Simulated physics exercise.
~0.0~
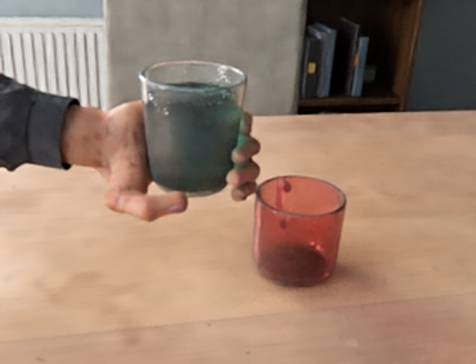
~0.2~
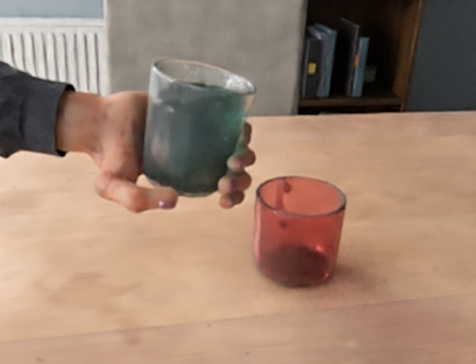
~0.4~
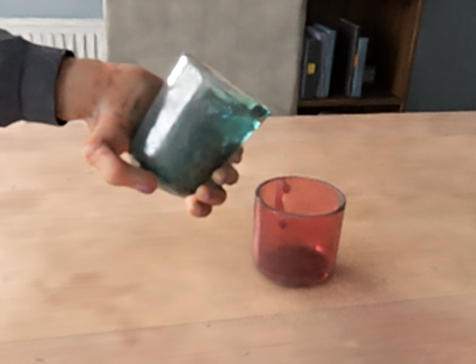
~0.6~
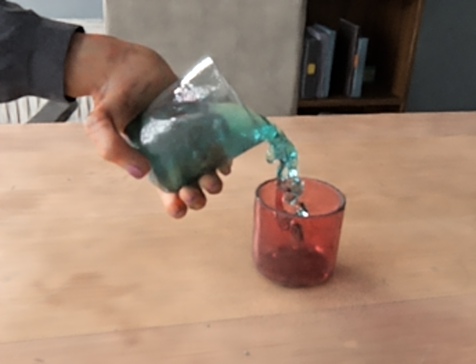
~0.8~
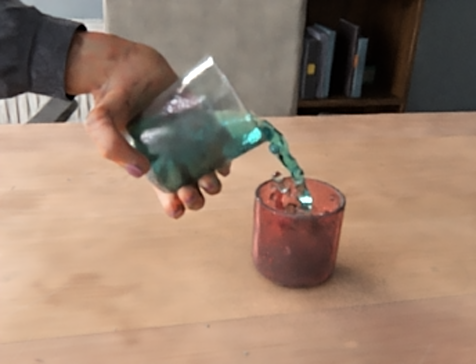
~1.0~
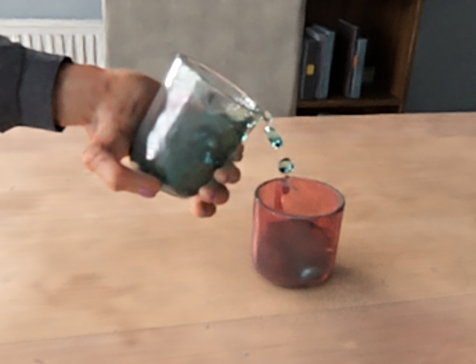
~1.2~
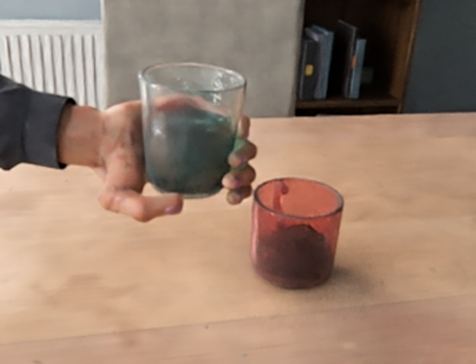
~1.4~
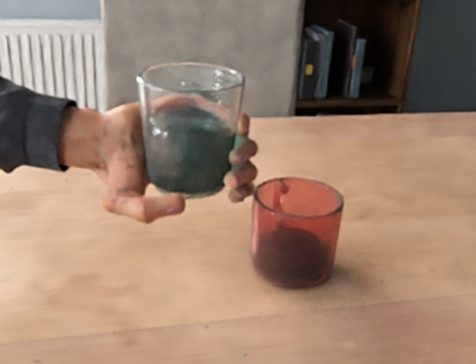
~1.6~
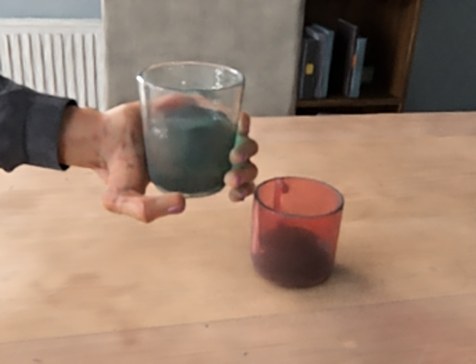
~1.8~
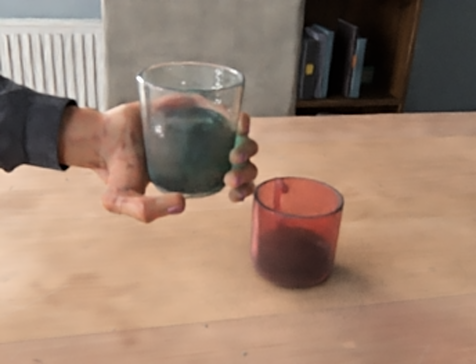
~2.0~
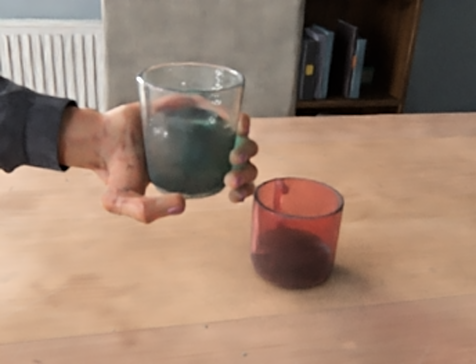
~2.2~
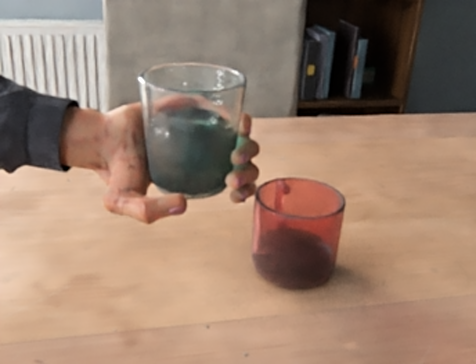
A hand tilts a glass of teal liquid rightward, pours some into a red glass, then holds it upright, still partly full.
